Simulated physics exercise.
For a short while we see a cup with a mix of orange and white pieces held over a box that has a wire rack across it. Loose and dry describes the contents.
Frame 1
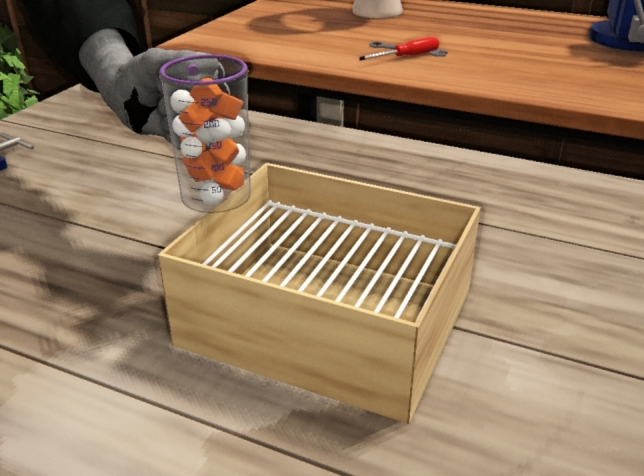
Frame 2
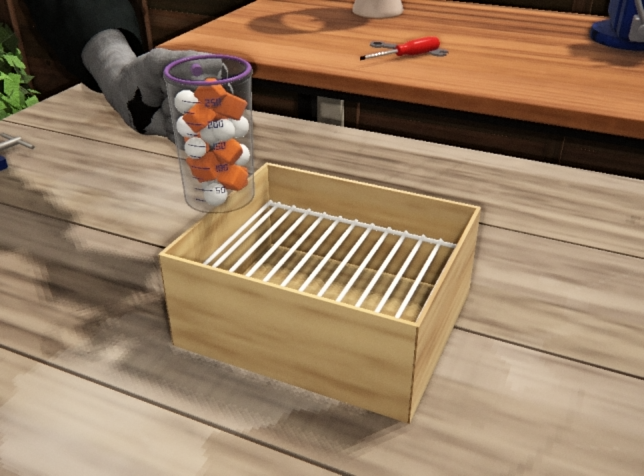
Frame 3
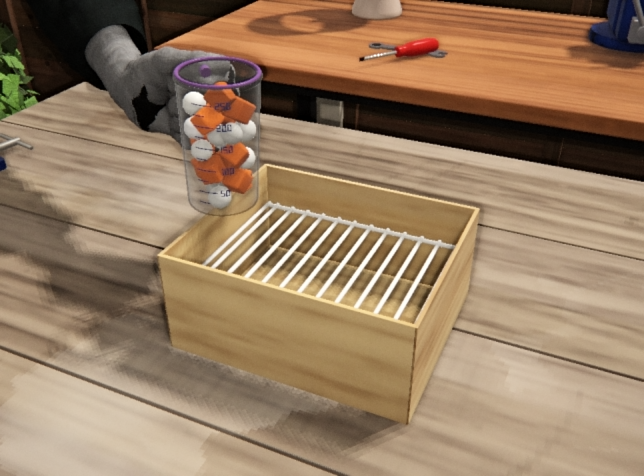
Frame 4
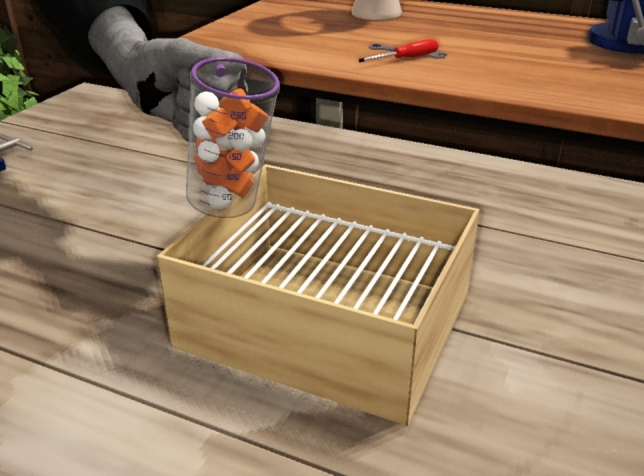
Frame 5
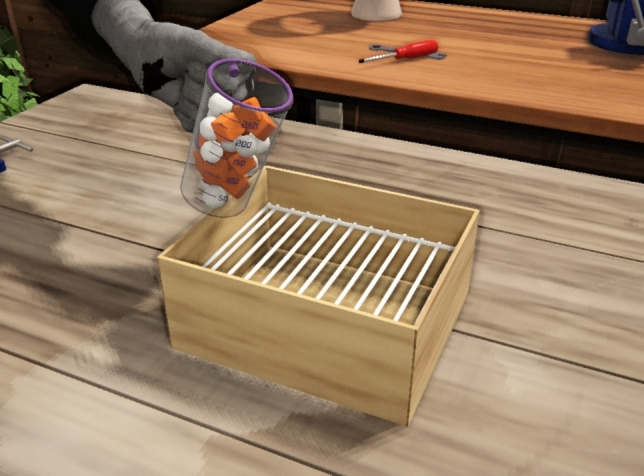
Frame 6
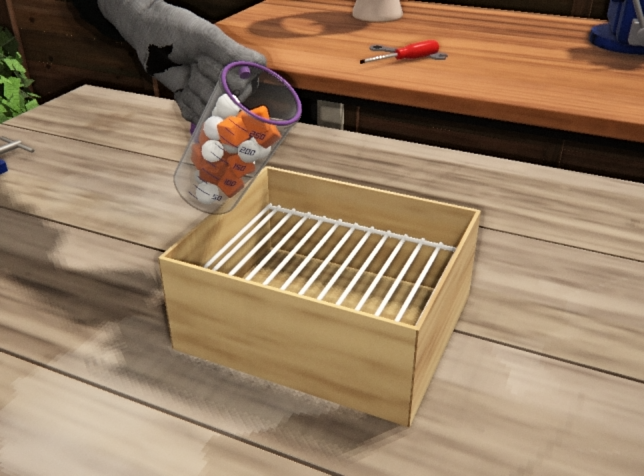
A gloved hand held a clear cup of orange and white pieces above a wooden box with a white wire rack, moved it slightly right, then gradually tilted it to the right.
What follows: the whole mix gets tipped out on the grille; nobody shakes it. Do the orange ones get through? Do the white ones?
Result: Orange pieces are stopped by the grid, white pieces are stopped by the grid.
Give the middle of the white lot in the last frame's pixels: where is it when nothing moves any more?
Roughly at pixel (305, 278).
Then, 0.32 s later than the last frame, orange ones, every one in the cup; white ones, every one in the cup.
Then, 0.73 s later than the last frame, orange ones, every one in the cup; white ones, every one in the cup.
Then, 1.17 s later than the last frame, orange ones, roughly two thirds in the cup, roughly a third on or over the wires; white ones, the larger part in the cup, roughly a quarter on or over the wires.
When it is over, orange ones, every one on the wires, not one under the rack; white ones, every one on the wires, not one under the rack.
